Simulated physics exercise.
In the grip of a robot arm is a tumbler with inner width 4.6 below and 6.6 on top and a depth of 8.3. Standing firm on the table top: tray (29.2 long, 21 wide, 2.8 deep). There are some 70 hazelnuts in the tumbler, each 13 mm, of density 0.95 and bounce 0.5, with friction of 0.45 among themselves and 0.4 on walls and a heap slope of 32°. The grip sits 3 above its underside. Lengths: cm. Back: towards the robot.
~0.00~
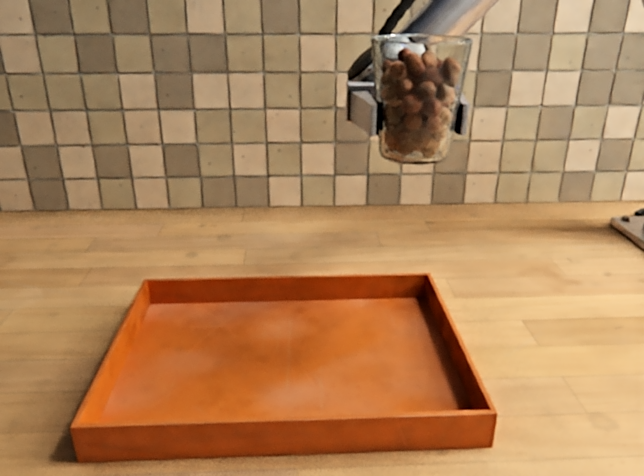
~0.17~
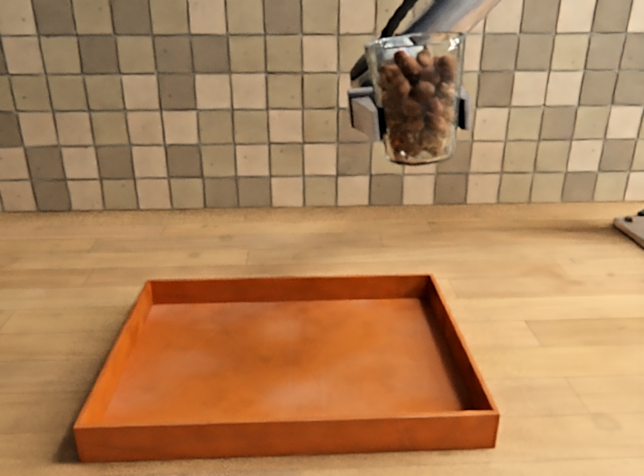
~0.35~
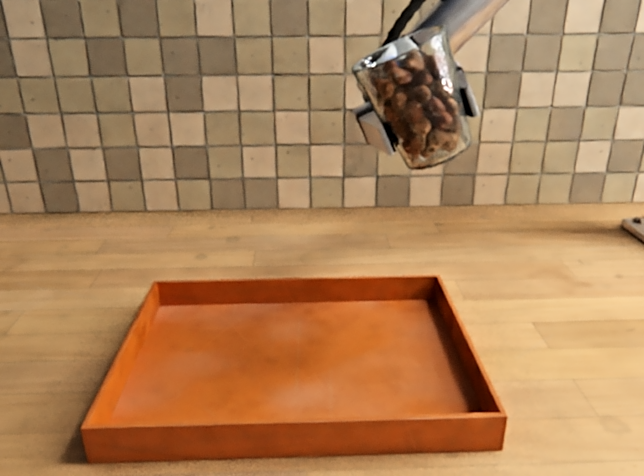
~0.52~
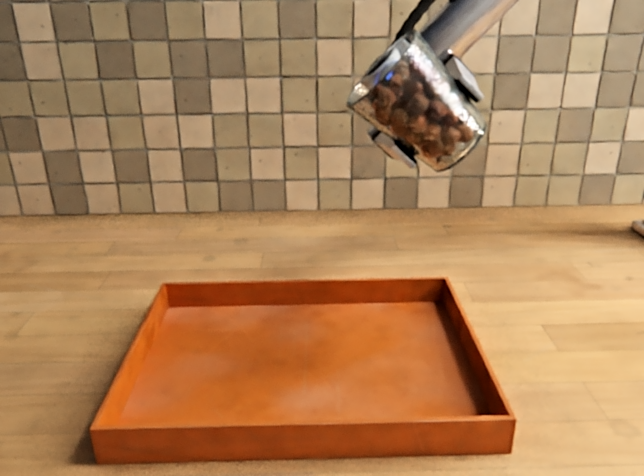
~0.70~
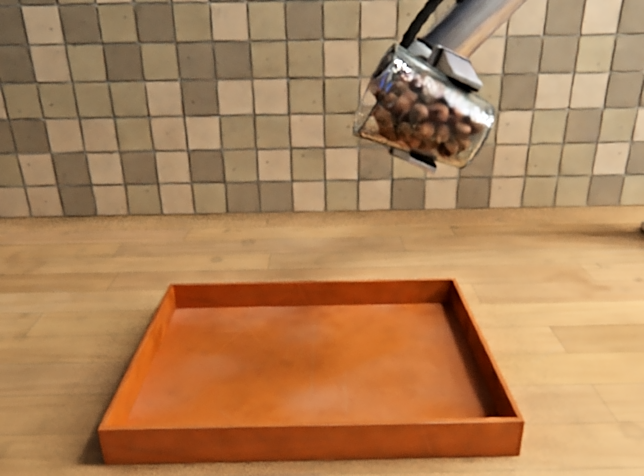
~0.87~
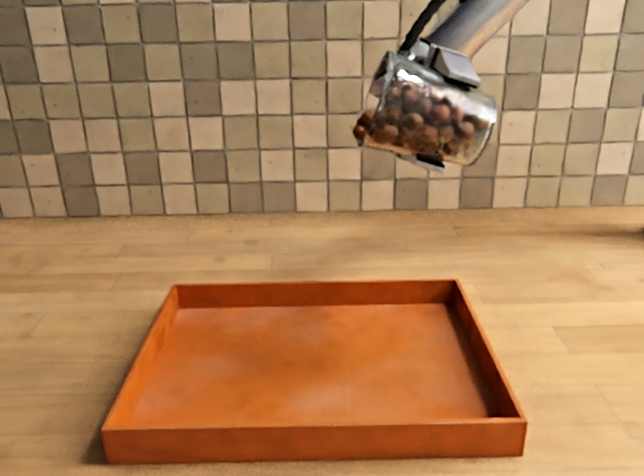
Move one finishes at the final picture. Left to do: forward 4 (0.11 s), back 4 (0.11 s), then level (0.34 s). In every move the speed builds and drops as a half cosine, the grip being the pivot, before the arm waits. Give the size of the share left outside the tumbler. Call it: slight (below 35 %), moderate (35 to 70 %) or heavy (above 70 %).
Moderate.
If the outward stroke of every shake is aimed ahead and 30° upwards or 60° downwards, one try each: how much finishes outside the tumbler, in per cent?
It comes to around 65 per cent on the first try and around 5 per cent on the second.
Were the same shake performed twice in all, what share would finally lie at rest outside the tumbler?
In that case, some 60 per cent.
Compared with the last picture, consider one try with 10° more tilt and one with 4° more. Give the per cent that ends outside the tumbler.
I'd expect close to 70 and then 55 per cent.
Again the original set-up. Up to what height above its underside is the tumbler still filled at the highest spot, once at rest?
Top of the fill: Near 5.0 cm.
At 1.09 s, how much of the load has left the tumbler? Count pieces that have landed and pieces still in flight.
35 %.
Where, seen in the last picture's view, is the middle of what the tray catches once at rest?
(266, 359).
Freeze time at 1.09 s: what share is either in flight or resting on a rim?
Roughly 33 per cent.
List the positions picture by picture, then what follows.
Tumbler middle at (417, 101), level; upper third of the load around (415, 73), from x 390 to 450, top at y 60; 67 in the tumbler, in the first frame.
Tumbler middle at (418, 102), tilted 7° forward; upper third of the load around (412, 75), from x 385 to 450, top at y 60, in the second frame.
Tumbler middle at (420, 104), tilted 25° forward; upper third of the load around (416, 80), from x 380 to 455, top at y 65, in the third frame.
Tumbler middle at (423, 110), tilted 47° forward; upper third of the load around (416, 89), from x 380 to 465, top at y 70, in the fourth frame.
Tumbler middle at (427, 115), tilted 65° forward; upper third of the load around (425, 99), from x 380 to 475, top at y 80, in the fifth frame.
Tumbler middle at (429, 117), tilted 72° forward; upper third of the load around (426, 103), from x 360 to 475, top at y 90; 67 in the tumbler, in the sixth frame.
By 1.09 s, tilted 72° forward, highest piece 24 above the table; 45 in the tumbler, 22 in flight or on a rim.
By 1.32 s, tilted 18° forward, highest piece 27 above the table; 36 in the tumbler, 30 in the tray, 1 in flight or on a rim.
By 1.63 s, level, highest piece 24 above the table; 36 in the tumbler, 29 in the tray, 2 on the table or floor.
By 2.68 s, level, highest piece 24 above the table; 36 in the tumbler, 29 in the tray, 2 on the table or floor.
Final count, 36 in the tumbler, 29 in the tray, 2 on the table or floor. That is 46 % outside the tumbler.
